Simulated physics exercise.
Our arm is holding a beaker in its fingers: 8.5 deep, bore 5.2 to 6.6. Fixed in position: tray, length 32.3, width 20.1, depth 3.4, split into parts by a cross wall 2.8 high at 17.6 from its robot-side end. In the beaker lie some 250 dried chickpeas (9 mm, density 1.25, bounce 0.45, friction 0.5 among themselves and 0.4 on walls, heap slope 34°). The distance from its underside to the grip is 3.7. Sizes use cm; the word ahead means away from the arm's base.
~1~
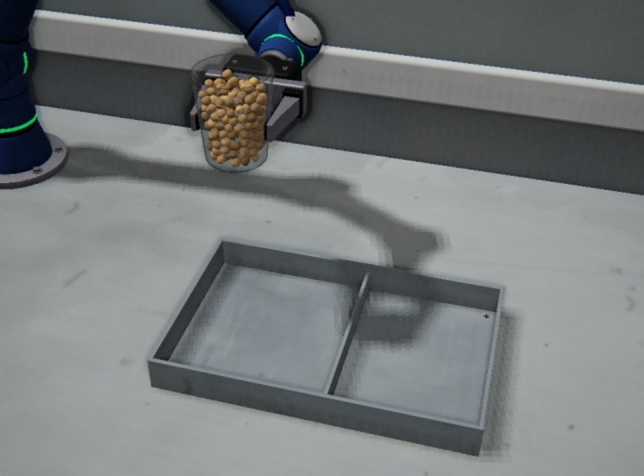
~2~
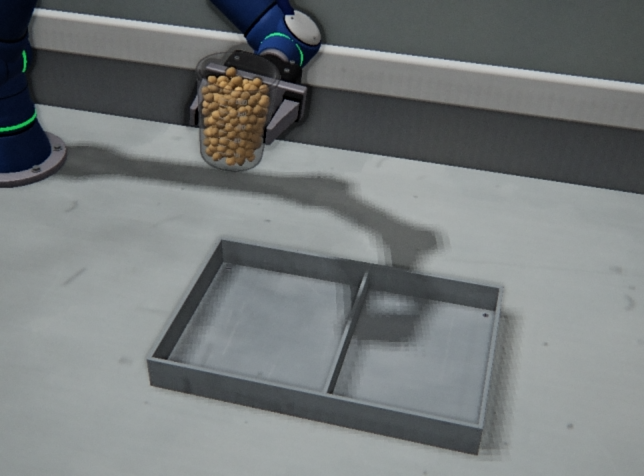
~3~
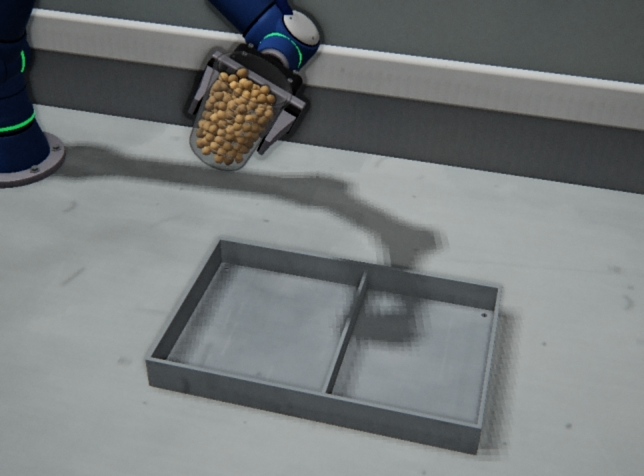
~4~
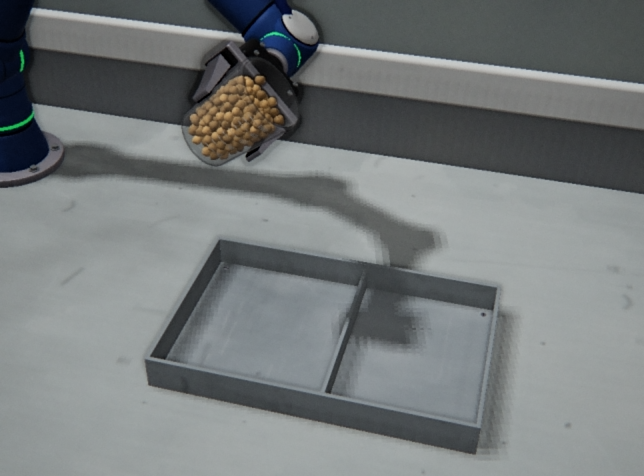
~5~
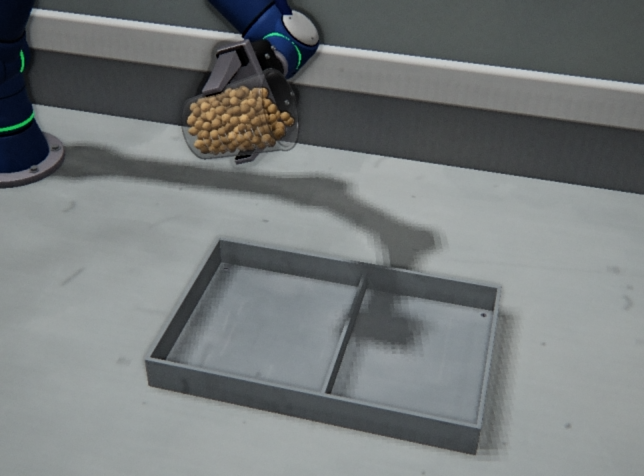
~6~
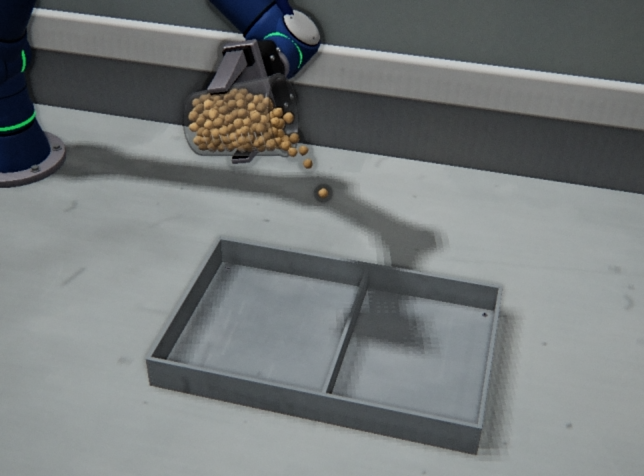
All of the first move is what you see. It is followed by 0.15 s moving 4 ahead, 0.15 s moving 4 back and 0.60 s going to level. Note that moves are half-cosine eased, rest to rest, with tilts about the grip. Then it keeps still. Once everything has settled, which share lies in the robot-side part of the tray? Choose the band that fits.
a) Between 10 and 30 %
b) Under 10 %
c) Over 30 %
The answer is a.
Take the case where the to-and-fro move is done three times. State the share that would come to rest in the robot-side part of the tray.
30 per cent.
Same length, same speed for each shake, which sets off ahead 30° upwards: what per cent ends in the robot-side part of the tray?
You'd expect near 20 percent of it there.
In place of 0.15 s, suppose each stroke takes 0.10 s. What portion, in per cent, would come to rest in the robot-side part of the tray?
15 %.
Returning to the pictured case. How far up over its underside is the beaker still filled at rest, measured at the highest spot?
About 7.0 cm.
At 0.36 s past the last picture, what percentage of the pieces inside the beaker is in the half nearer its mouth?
Mouth half share: Roughly 50 %.
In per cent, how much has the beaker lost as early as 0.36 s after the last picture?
About 30 per cent so far.
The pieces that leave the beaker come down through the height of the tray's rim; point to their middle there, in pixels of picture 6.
Around (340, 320).
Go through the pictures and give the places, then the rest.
The first frame shows the beaker middle at (235, 117), level; upper third of the load around (233, 100), from x 205 to 265, top at y 75; 247 in the beaker.
The second frame shows the beaker middle at (235, 116), tilted 7° forward; upper third of the load around (235, 100), from x 205 to 265, top at y 75.
The third frame shows the beaker middle at (235, 117), tilted 26° forward; upper third of the load around (236, 100), from x 200 to 270, top at y 75.
The fourth frame shows the beaker middle at (236, 118), tilted 49° forward; upper third of the load around (238, 102), from x 195 to 280, top at y 80.
The fifth frame shows the beaker middle at (237, 120), tilted 68° forward; upper third of the load around (237, 106), from x 190 to 290, top at y 90.
The sixth frame shows the beaker middle at (239, 120), tilted 75° forward; upper third of the load around (233, 108), from x 195 to 325, top at y 95; 244 in the beaker, 3 in flight or on a rim.
Then, 0.36 s on, tilted 73° forward, highest piece 27 above the table; 177 in the beaker, 19 in the far-side part, 3 in the robot-side part, 48 in flight or on a rim.
Then, 0.72 s on, tilted 15° forward, highest piece 30 above the table; 174 in the beaker, 38 in the robot-side part, 34 in the far-side part, 1 on the table or floor.
Then, 1.10 s on, level, highest piece 29 above the table; 174 in the beaker, 38 in the robot-side part, 34 in the far-side part, 1 on the table or floor.
Then, 2.15 s on, level, highest piece 29 above the table; 174 in the beaker, 38 in the robot-side part, 34 in the far-side part, 1 on the table or floor.
In the end, 174 in the beaker, 38 in the robot-side part, 34 in the far-side part, 1 on the table or floor. That is 15 % in the robot-side part of the tray.
